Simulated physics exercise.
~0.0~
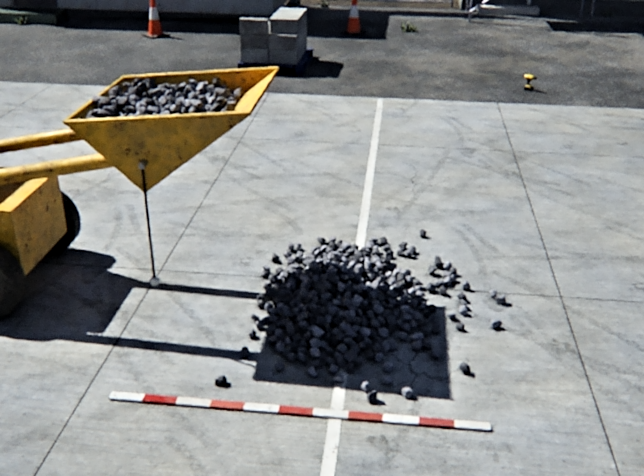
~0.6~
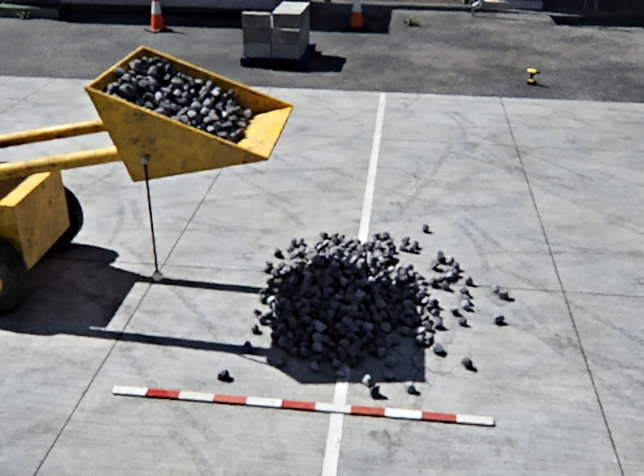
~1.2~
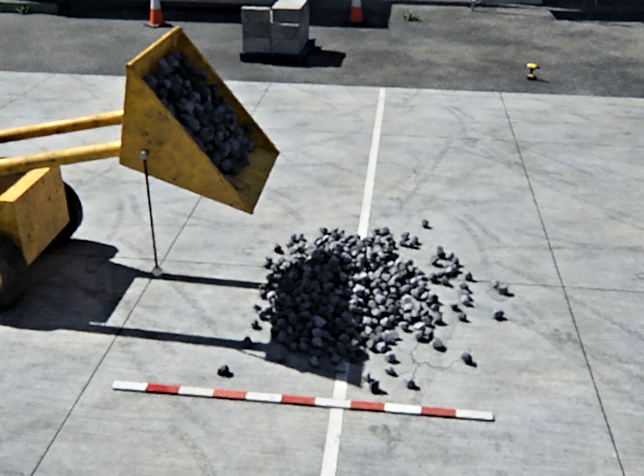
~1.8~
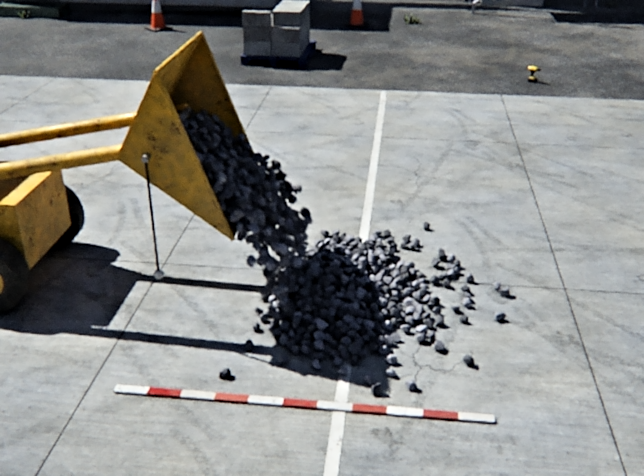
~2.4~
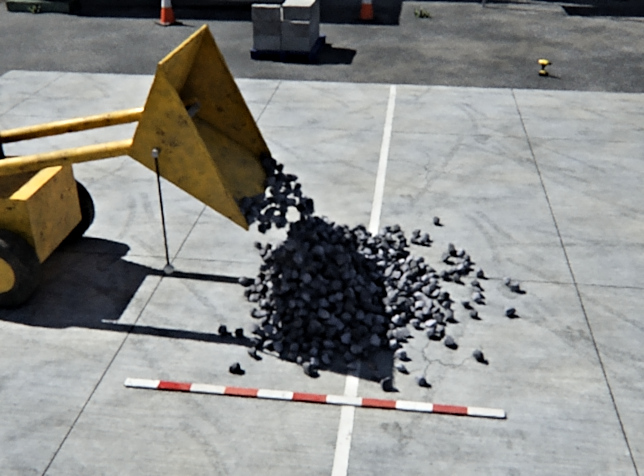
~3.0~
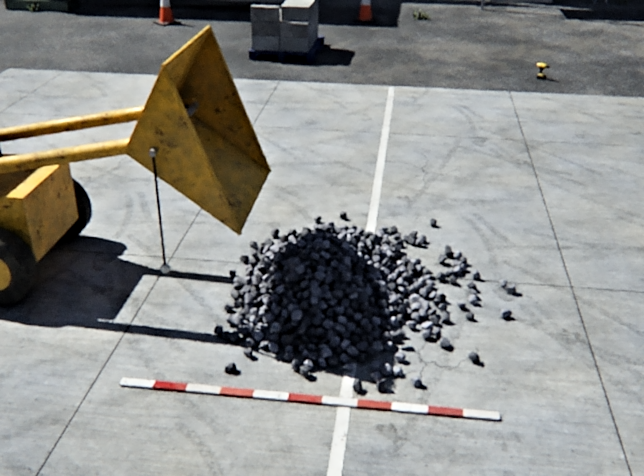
We see a yellow loader bucket, heaped with dark rocks, tip forward above an existing pile on pale concrete beside a red and white rod, then pour its load onto the pile's left side until the bucket hangs empty over a larger mound.
